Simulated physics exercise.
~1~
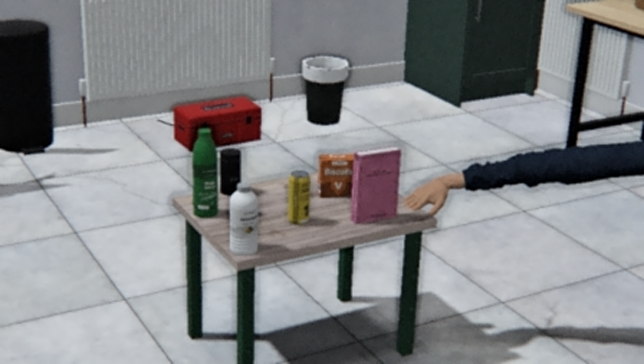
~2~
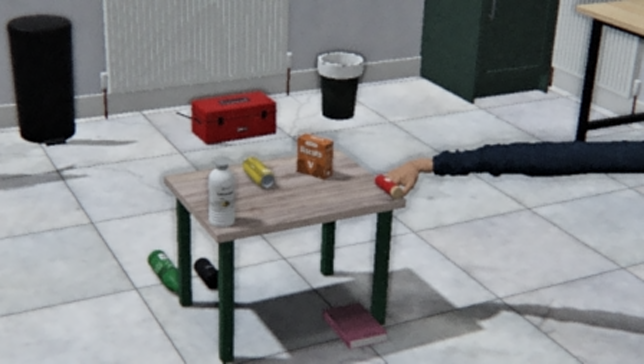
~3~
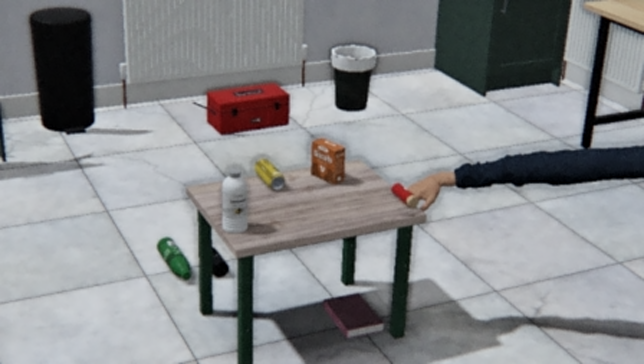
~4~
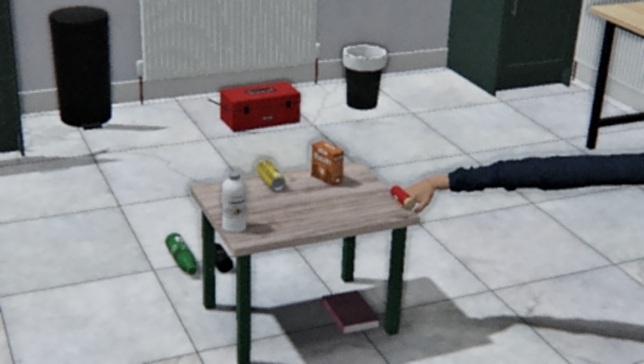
At the start, a green bottle, black jar, white bottle, yellow can, orange packet and pink book stand on a small wooden table, with a dark-sleeved arm reaching in from the right to its edge. Soon the green bottle and black jar are lying on the floor to the left, and the pink book lies flat beneath the table. The yellow can is on its side on the tabletop, as is a red shaker beside the hand. The view drifts slightly while little else changes. At the end, only the white bottle and orange packet remain upright on the table.
